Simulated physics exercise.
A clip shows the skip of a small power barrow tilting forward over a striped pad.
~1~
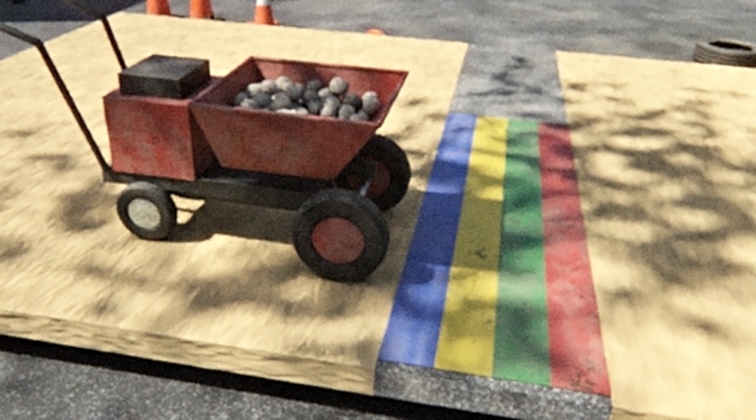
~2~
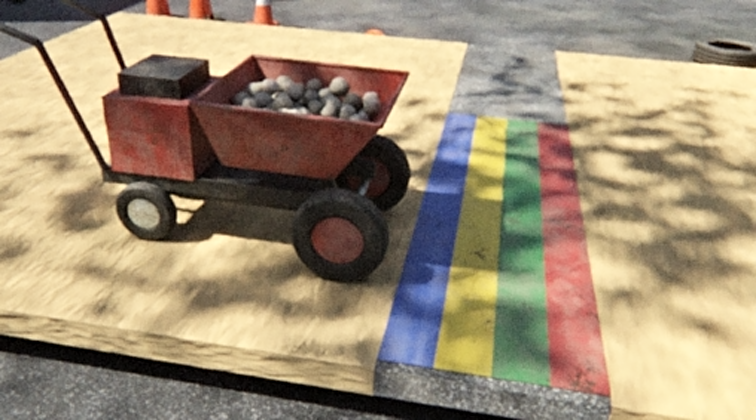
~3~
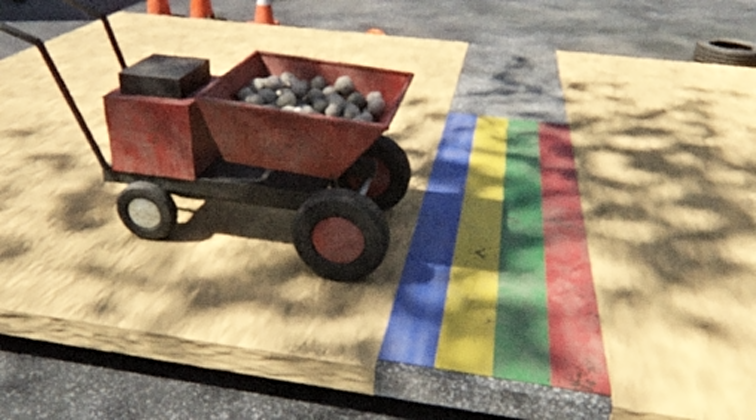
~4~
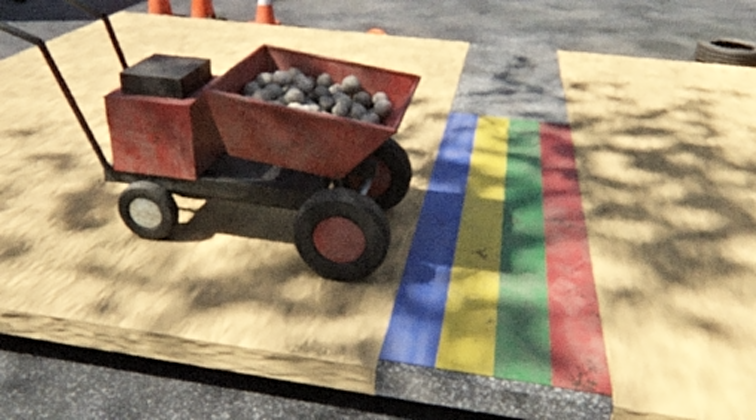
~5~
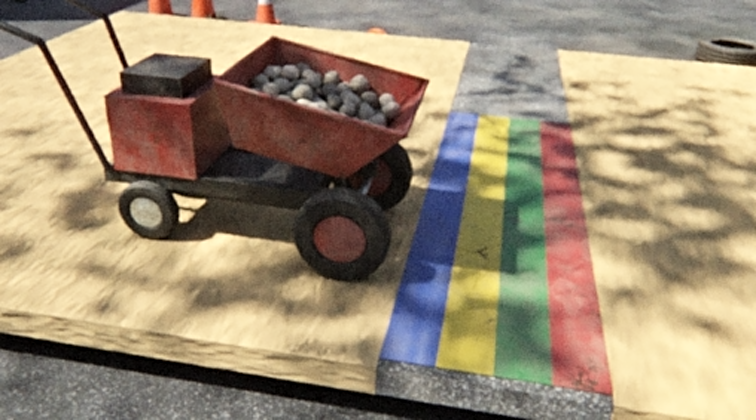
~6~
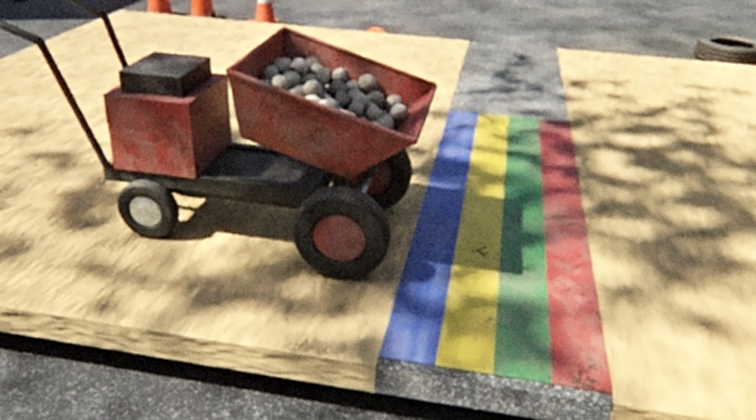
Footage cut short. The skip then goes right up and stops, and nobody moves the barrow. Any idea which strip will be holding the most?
Most likely the green strip.
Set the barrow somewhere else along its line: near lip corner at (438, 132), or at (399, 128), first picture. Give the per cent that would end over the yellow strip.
Around 0 and 10 per cent respectively.
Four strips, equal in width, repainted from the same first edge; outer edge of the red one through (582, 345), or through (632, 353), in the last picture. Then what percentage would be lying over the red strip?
30 and 10 percent, roughly.
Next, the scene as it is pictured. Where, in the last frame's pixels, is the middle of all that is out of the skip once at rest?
Roughly at (526, 248), give or take.
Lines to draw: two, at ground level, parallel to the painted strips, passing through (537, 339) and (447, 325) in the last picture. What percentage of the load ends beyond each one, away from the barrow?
In turn 40 and 90 in a hundred.
Just after the last frame, skip tipped steeply; every one in the skip.
A moment on, skip tipped right over; the larger part in the skip; about a tenth over the yellow strip; about a tenth over the green strip.
Further on, skip tipped right over; about a tenth in the skip; roughly a quarter over the yellow strip; roughly a third over the green strip; roughly a quarter over the red strip; about a tenth off the paint.
When it is over, skip tipped right over; about a tenth in the skip; not one over the blue strip; roughly a quarter over the yellow strip; roughly a third over the green strip; roughly a quarter over the red strip; about a tenth off the paint.
